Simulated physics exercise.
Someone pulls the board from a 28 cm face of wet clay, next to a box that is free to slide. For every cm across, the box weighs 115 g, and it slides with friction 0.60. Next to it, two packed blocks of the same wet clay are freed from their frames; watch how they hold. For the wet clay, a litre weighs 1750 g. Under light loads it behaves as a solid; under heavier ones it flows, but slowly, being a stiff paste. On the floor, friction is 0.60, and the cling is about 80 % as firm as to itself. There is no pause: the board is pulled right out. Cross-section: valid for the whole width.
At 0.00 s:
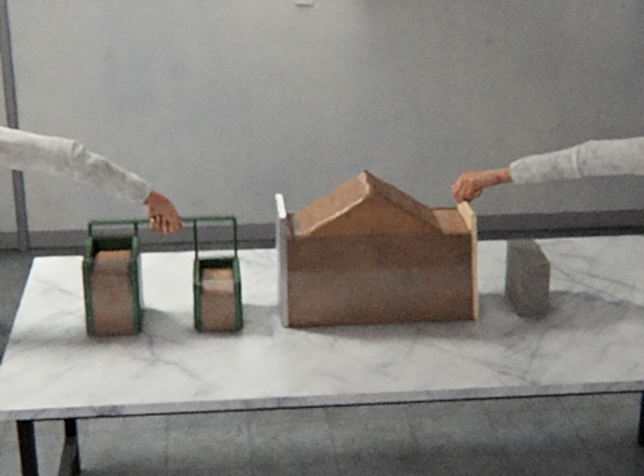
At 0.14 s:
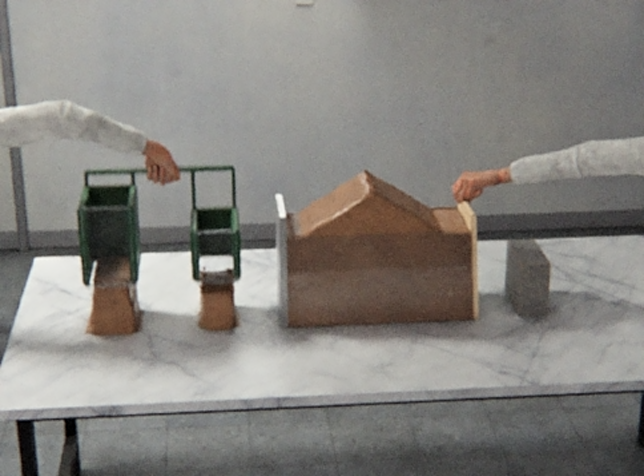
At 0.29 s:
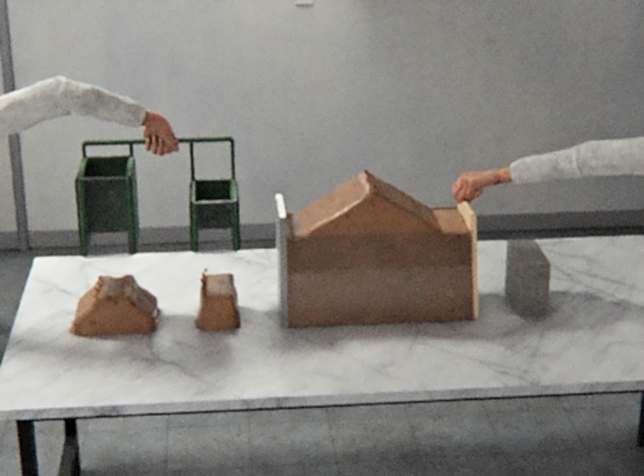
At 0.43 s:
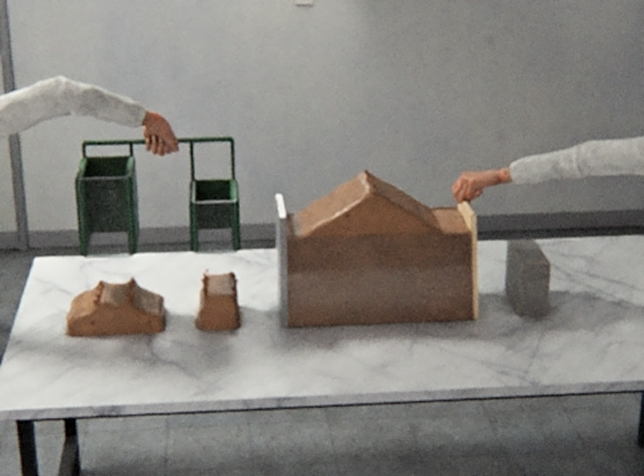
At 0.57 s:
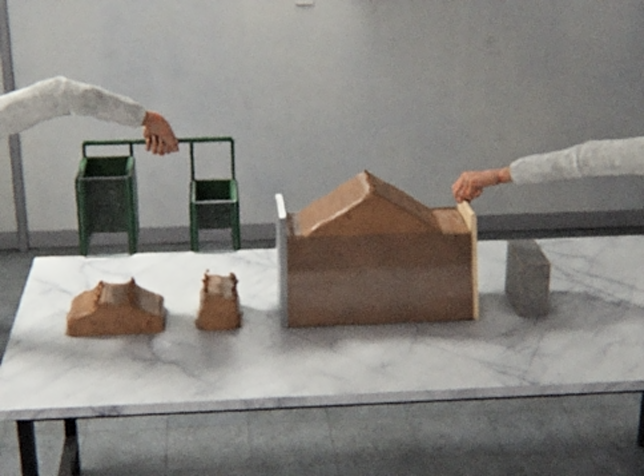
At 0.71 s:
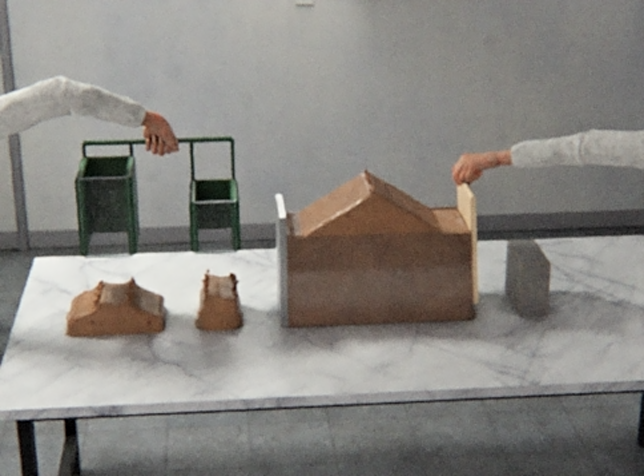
Against a plain grey wall, a white marble-topped table is seen from the front and slightly above by a still camera. Two brown clay blocks sit in linked green holders at left, beside a large peaked clay mass between a white panel and a pale board, with a grey block at right. The left hand lifts the holders clear, the blocks slump, the left one more, and the right hand raises the board slightly.
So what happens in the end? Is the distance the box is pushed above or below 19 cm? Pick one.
I would pick above.
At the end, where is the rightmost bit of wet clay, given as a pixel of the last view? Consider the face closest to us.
At roughly (598, 299).
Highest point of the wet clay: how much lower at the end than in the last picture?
Around 12.0 centimetres, give or take.
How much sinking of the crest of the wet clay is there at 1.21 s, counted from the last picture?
Roughly 9.0 cm.
After 0.94 s, the box has not moved.
After 1.21 s, the box has been pushed 5.0 cm.
After 1.48 s, the box has been pushed 18 cm.
After 1.74 s, the box has been pushed 24 cm.
After 1.87 s, at the end, the box has been pushed 24 cm.
